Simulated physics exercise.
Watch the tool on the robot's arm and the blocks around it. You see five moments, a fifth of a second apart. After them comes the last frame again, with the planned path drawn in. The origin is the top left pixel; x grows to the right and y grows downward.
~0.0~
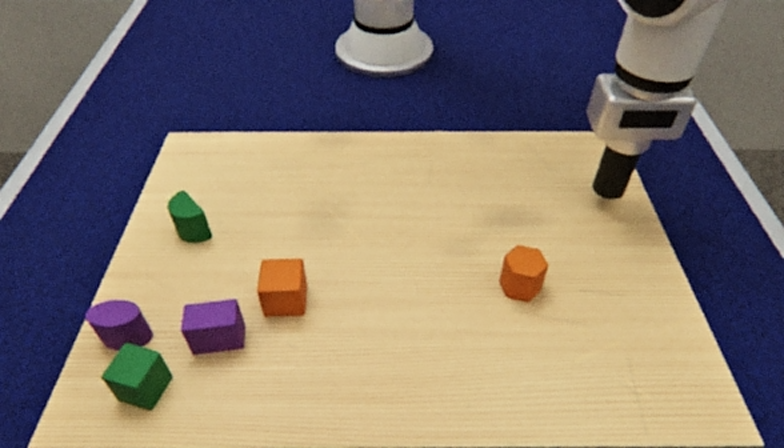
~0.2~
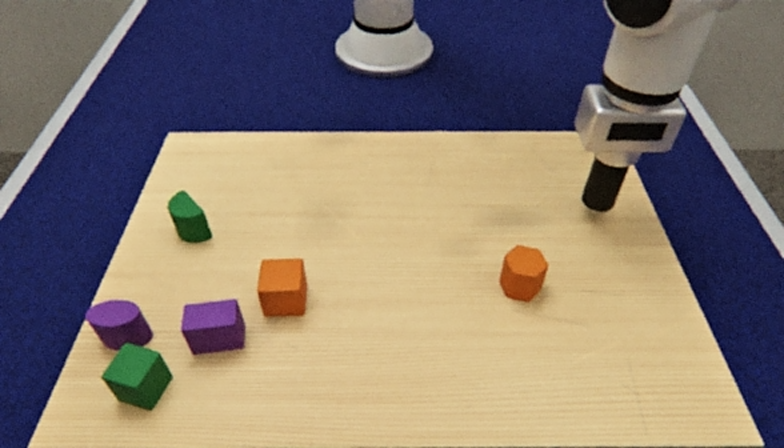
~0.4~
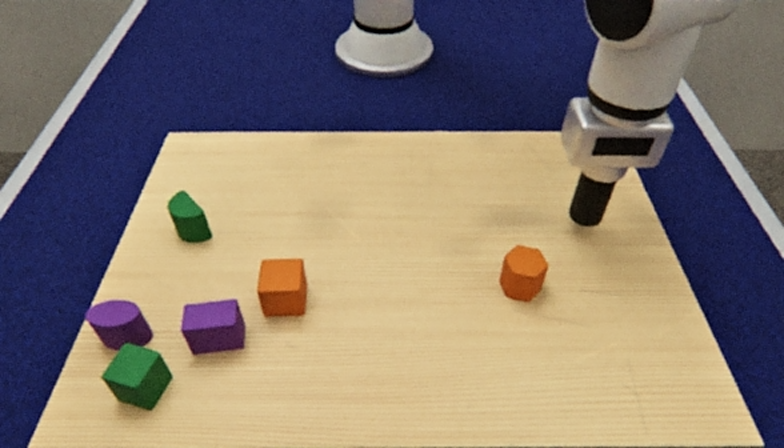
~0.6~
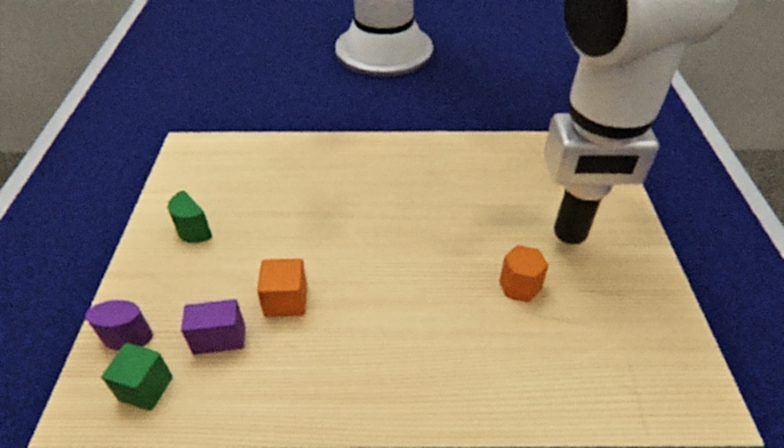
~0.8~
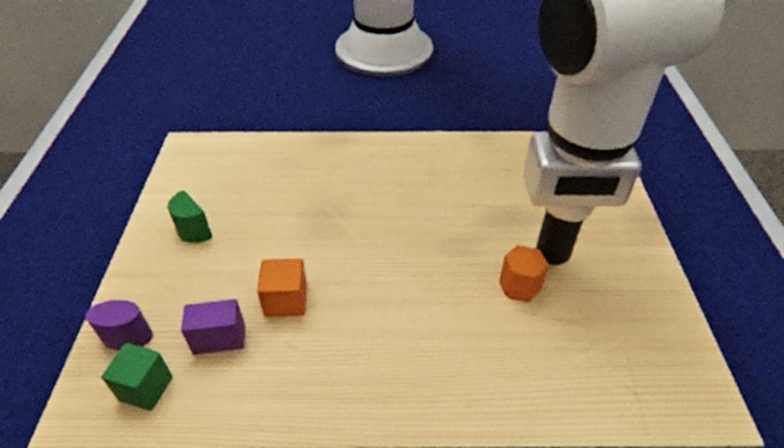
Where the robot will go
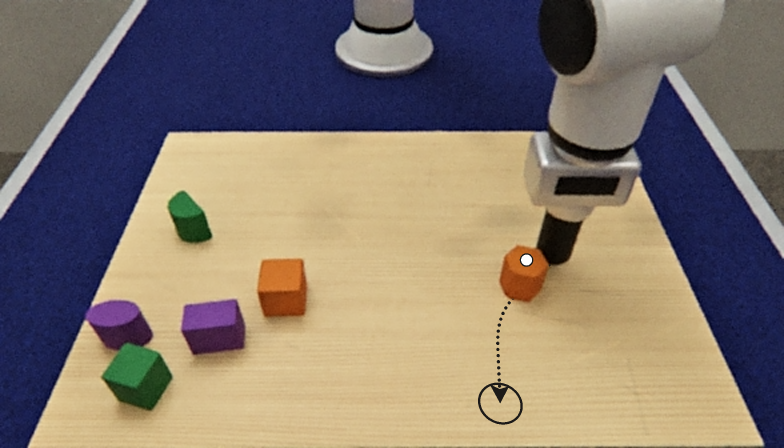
Robot arm moving its black tool down and left across a wooden board to beside an orange six-sided block.
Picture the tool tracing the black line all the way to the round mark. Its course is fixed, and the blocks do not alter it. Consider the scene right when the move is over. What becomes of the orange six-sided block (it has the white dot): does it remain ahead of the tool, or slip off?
I'd say the orange six-sided block has slipped off and sits beside or behind the tool.
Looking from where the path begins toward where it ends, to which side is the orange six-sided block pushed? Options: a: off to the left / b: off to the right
b (off to the right)
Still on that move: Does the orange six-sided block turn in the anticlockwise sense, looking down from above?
I believe not.
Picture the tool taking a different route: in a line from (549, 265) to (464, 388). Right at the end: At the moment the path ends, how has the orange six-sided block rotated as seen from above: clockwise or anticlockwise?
It turns clockwise.
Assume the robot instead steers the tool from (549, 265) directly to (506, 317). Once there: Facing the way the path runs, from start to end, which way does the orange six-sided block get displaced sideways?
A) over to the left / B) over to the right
Choice B: Over to the right.
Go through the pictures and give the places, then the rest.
The first frame shows tool tip at (608, 189); block tops, orange six-sided block at (527, 260).
The second frame shows tool at (598, 201); blocks unchanged.
The third frame shows tool at (585, 215); blocks unchanged.
The fourth frame shows tool at (570, 232); blocks unchanged.
The fifth frame shows tool at (553, 252); orange six-sided block at (527, 260).
Path on the board, from (549, 265) over (514, 297) and (498, 343) to (500, 403); the dot is on the orange six-sided block.
On the path given first. One third of the way, tool at (517, 285); orange six-sided block at (487, 290).
Two thirds of the way, tool at (501, 332); orange six-sided block at (460, 312), turned 70° clockwise.
At the end, tool at (504, 392); orange six-sided block at (460, 312), turned 75° clockwise.
